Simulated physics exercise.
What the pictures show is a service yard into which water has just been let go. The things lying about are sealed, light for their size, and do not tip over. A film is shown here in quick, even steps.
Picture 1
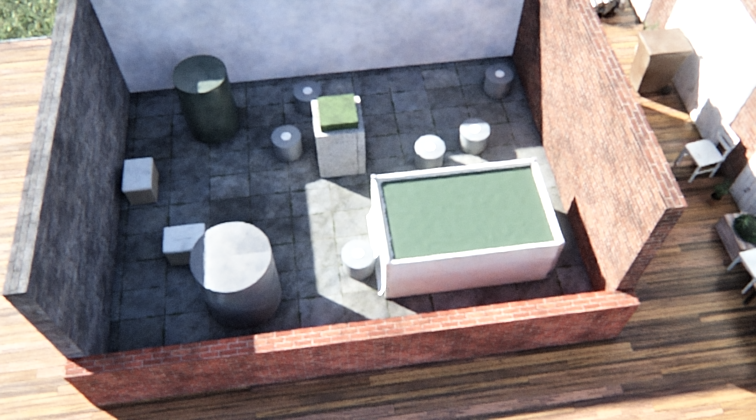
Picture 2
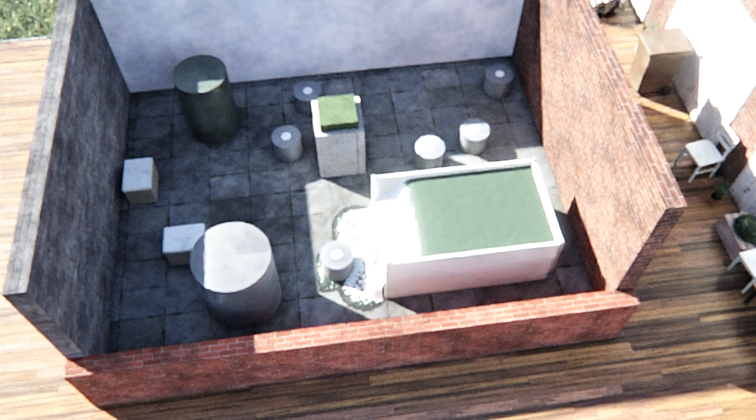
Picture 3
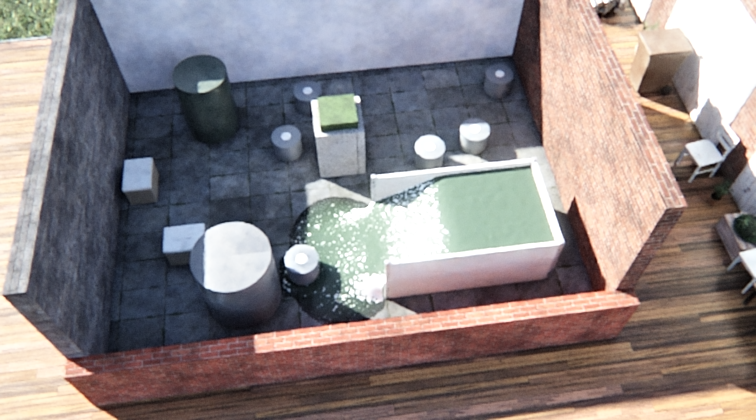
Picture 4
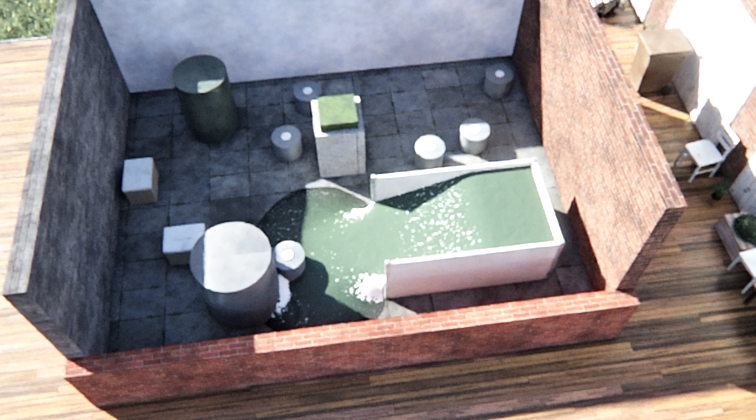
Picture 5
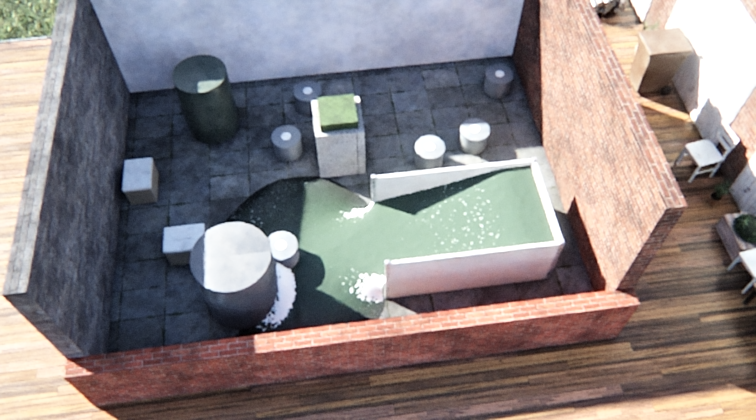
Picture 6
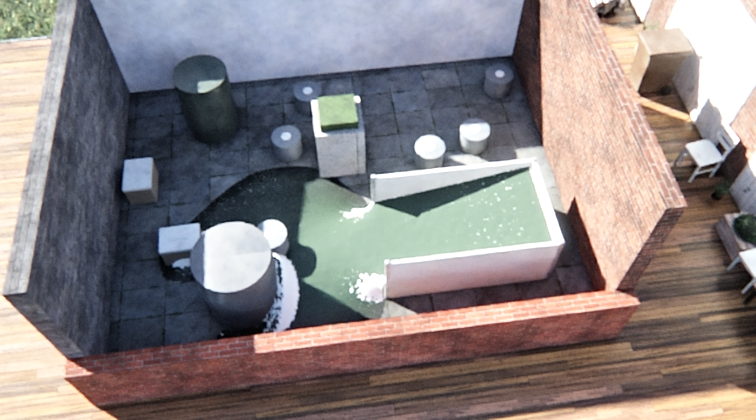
In a walled, paved yard, green water pours from the open left end of a white tank and spreads leftward across the floor, pushing a small pale cylinder along before a low pale block near the large cylinder shifts slightly.
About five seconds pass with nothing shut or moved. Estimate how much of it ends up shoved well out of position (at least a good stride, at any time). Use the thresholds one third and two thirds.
I'd put it between one third and two thirds.
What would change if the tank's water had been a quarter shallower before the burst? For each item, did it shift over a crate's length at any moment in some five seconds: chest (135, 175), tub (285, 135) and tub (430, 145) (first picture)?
Per item, in order: Cleared the mark; missed the mark; missed the mark.
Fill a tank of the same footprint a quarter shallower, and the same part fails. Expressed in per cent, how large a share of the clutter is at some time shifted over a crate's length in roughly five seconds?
My estimate is around 50 percent.
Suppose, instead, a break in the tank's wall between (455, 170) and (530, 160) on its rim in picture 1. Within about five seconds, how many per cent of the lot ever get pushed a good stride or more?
Near 90 in a hundred.
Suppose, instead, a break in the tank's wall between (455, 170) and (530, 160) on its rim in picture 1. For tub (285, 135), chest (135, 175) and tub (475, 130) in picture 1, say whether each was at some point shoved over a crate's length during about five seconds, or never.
Here's my take, in sequence: Dislodged that far, dislodged that far, and dislodged that far.
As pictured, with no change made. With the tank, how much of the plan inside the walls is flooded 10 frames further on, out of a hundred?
Near 50 in a hundred.
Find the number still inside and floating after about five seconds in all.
5.
A moment on, 2 of 8 are well off their spots; 1 afloat.
Next, 3 of 8 are well off their spots; 3 afloat.
Later, 2 of 8 are well off their spots; 3 afloat.
In the end, 5 of 8 are well off their spots, and 5 have been at some point; 5 afloat.
